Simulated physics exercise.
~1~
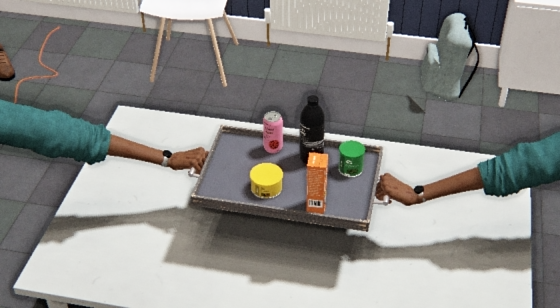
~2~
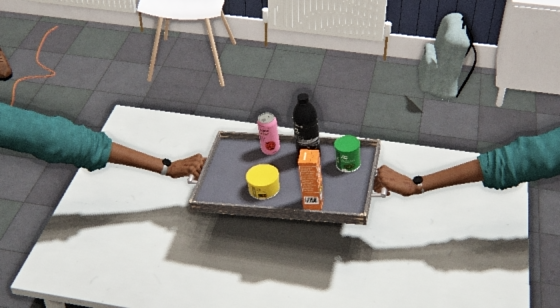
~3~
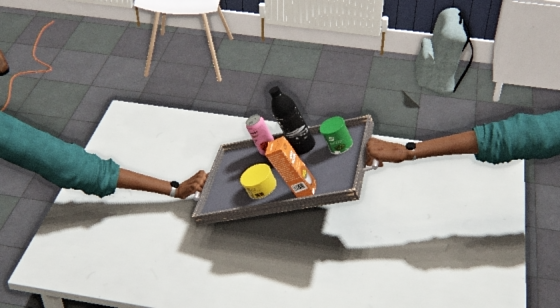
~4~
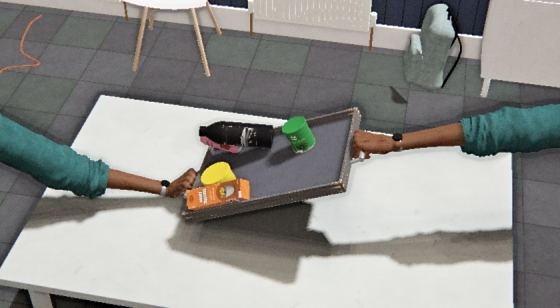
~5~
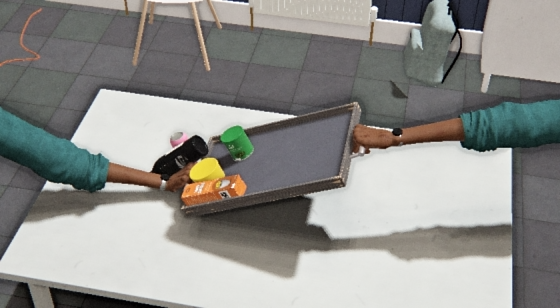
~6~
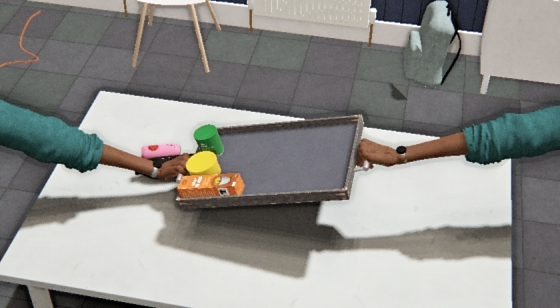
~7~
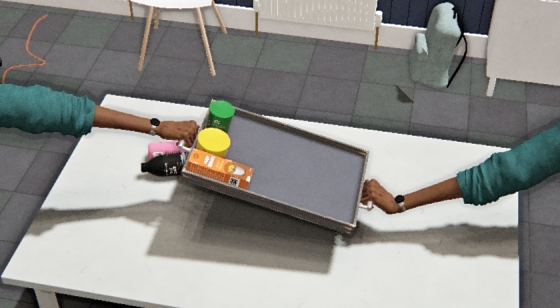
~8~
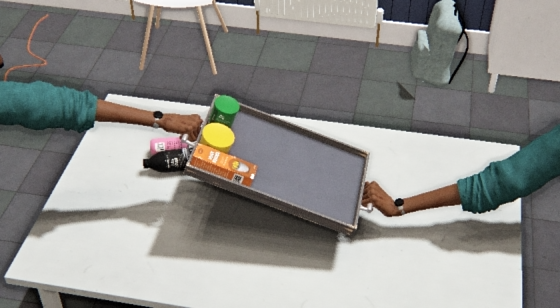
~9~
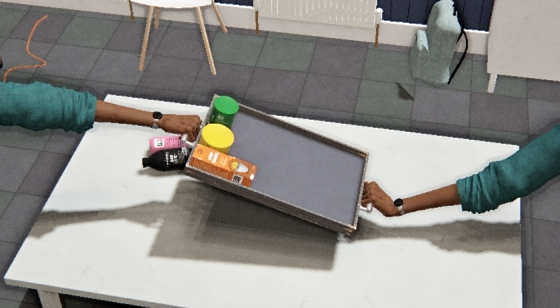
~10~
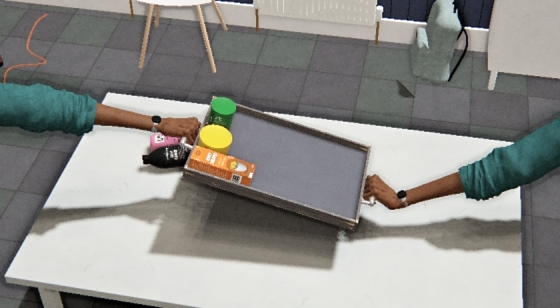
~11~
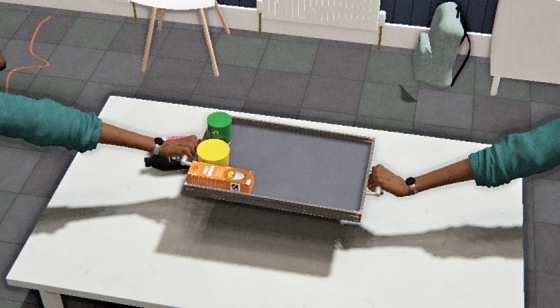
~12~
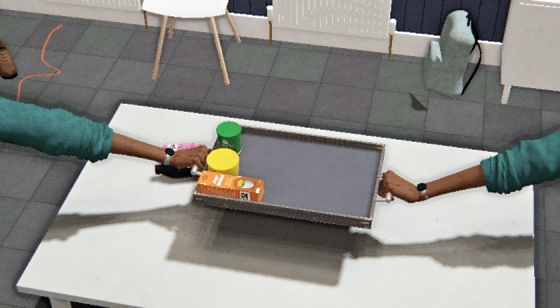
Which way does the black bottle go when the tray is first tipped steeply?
The black bottle moves to the left, toppling over and going off that end of the tray.
